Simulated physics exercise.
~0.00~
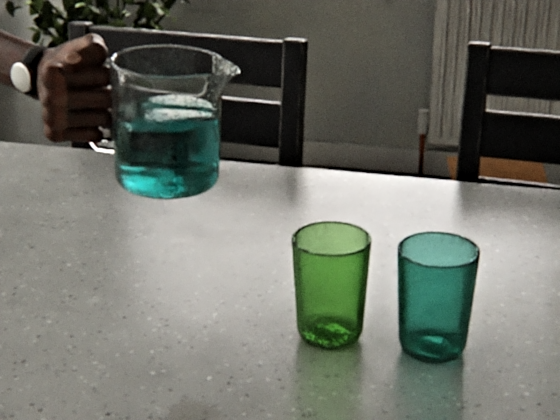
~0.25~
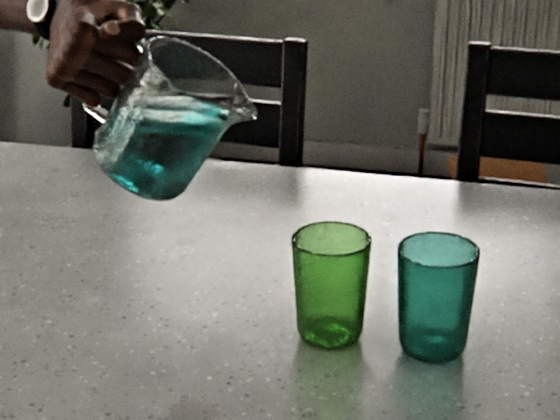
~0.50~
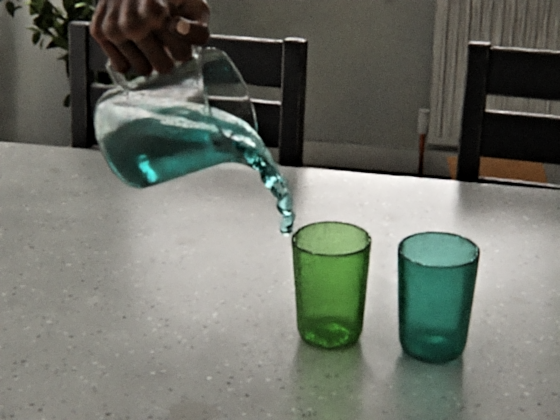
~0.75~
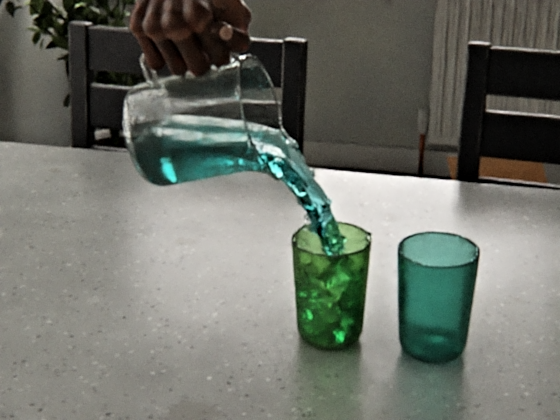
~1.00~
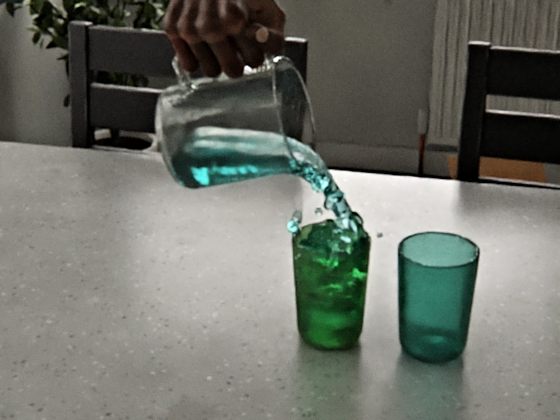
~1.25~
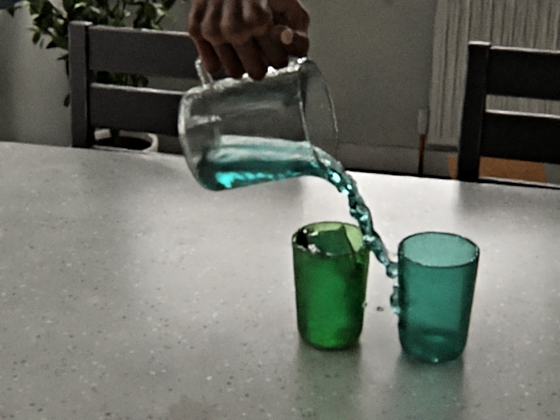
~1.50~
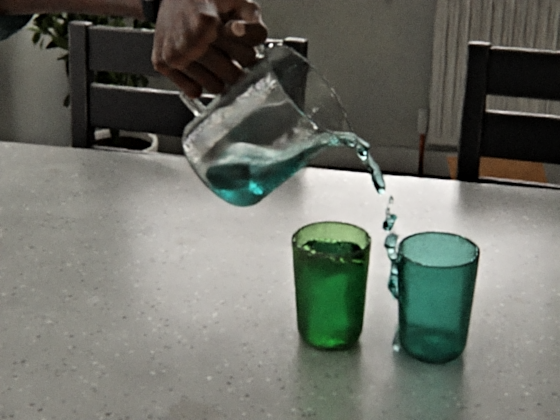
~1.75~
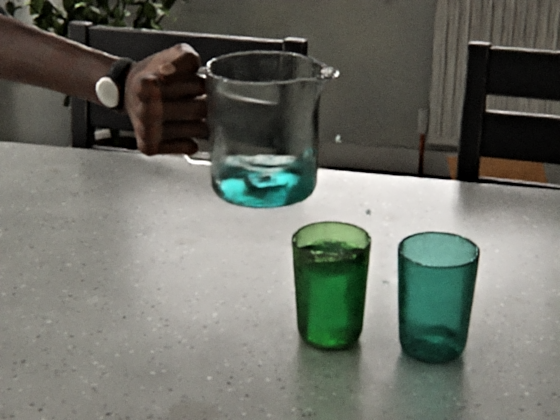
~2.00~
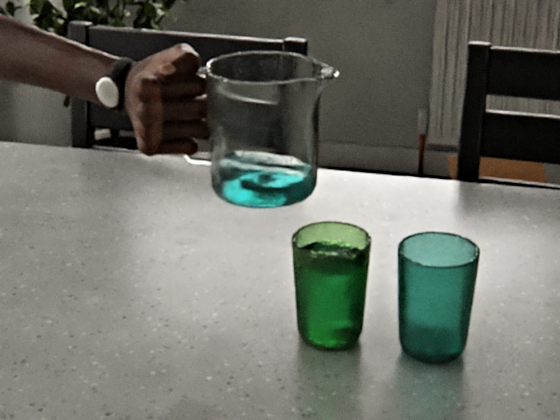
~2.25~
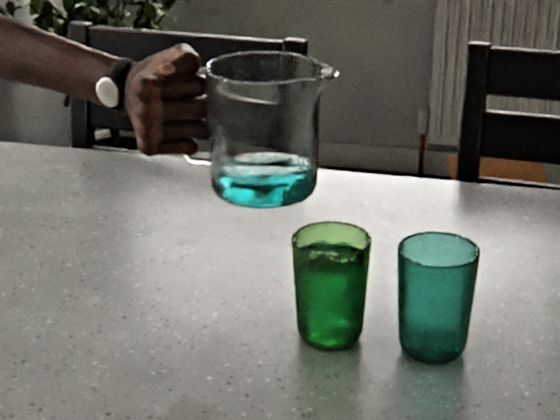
A hand tilting a glass pitcher, pouring blue water into a green tumbler, then drifting right past it and levelling, some left inside.
